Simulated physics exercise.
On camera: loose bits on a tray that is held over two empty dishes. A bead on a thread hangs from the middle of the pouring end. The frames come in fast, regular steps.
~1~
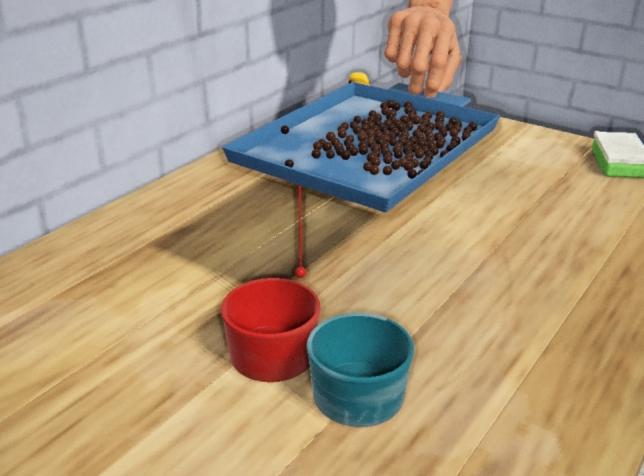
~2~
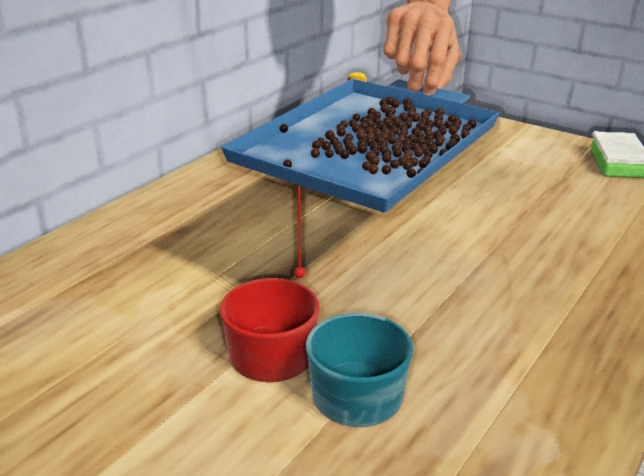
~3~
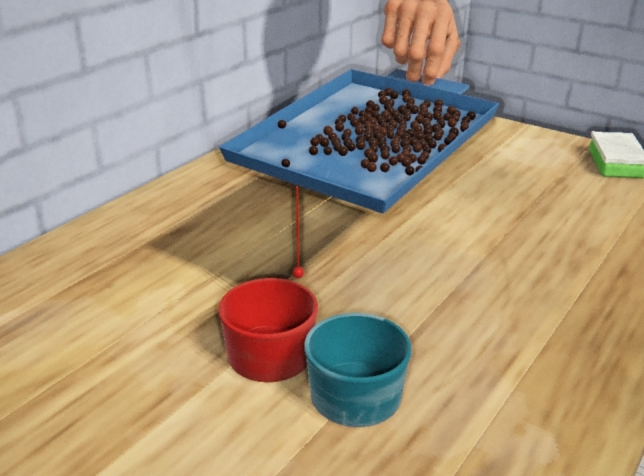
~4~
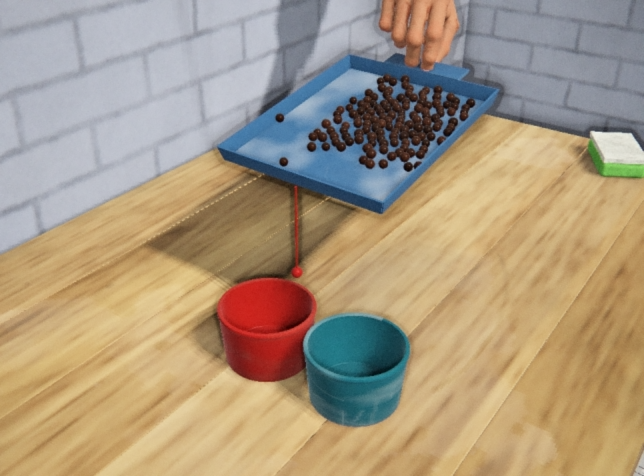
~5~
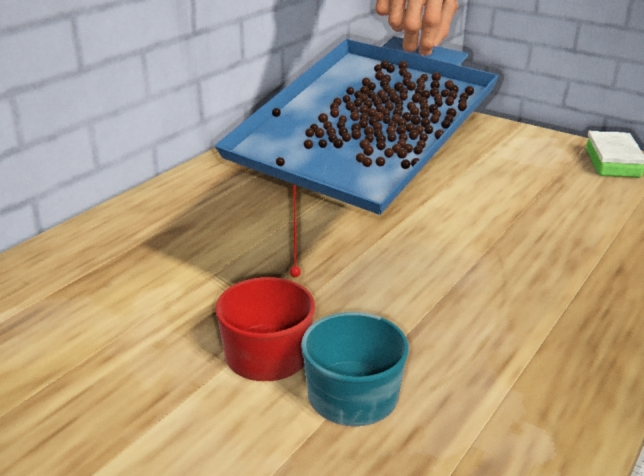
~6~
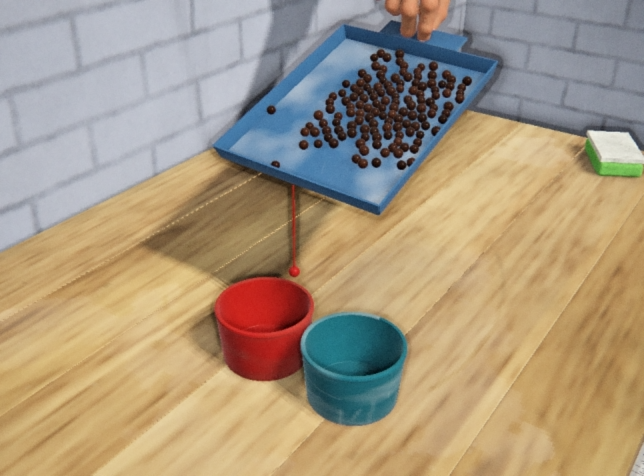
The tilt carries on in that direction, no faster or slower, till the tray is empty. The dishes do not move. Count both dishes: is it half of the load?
Caught overall: Over half.
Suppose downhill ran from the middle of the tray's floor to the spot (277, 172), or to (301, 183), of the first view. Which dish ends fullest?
At the first place the left one, at the second the left one.
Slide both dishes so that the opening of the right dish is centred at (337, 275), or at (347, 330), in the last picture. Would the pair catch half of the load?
At the first place under half, at the second above a half.
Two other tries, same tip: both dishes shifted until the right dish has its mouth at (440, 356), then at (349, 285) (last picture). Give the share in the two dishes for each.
In turn 60 and 0 in a hundred.
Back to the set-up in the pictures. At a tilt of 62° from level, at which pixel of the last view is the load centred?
Around (329, 180).
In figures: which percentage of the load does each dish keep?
About: Left dish 30, right dish 60 per cent.
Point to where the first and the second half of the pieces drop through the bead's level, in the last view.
Early half (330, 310), late half (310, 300).
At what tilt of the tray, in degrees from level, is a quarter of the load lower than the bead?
Around 85° of tilt.
Shortly afterwards, tray tipped steeply; the bulk on the tray; a little in the right dish; only a few in the left dish; only a few outside both; only a few in the air.
Next, tray tipped past a quarter turn; a little on the tray; near half in the right dish; near a quarter in the left dish; a little outside both; near a quarter in the air.
Some moments later, tray tipped past a quarter turn; near half in the right dish; near a third in the left dish; a little outside both.
In the end, tray tipped past a quarter turn; near half in the right dish; near a third in the left dish; a little outside both.
